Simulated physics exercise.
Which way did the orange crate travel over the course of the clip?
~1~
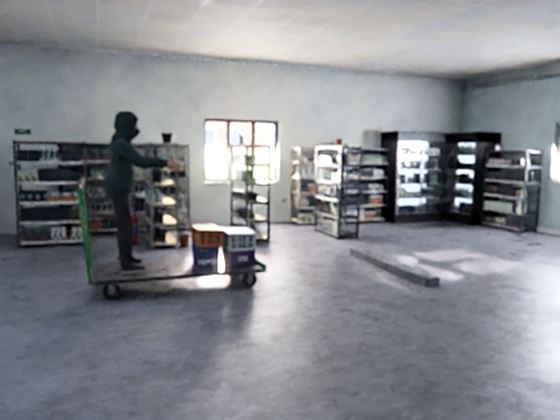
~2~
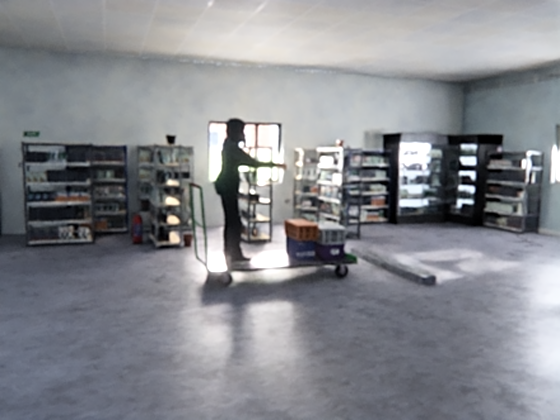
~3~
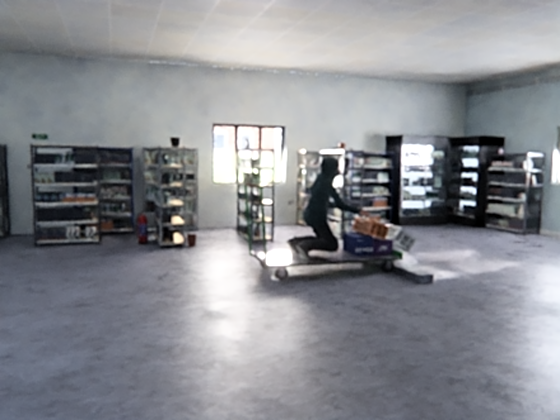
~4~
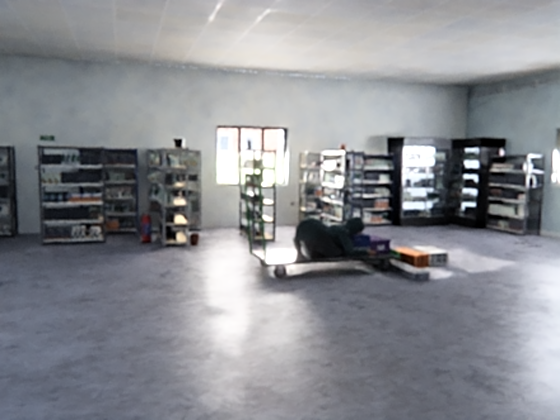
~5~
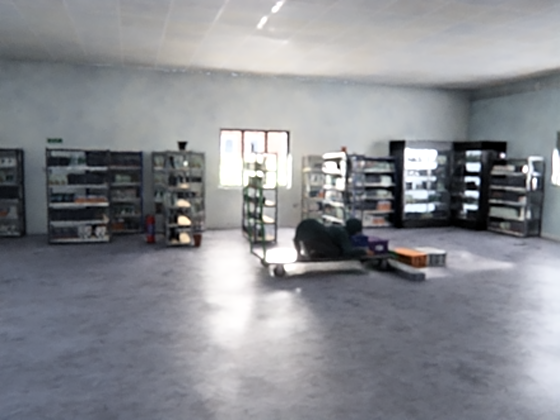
It travelled to the right, first riding on the trolley and then going off the front end.
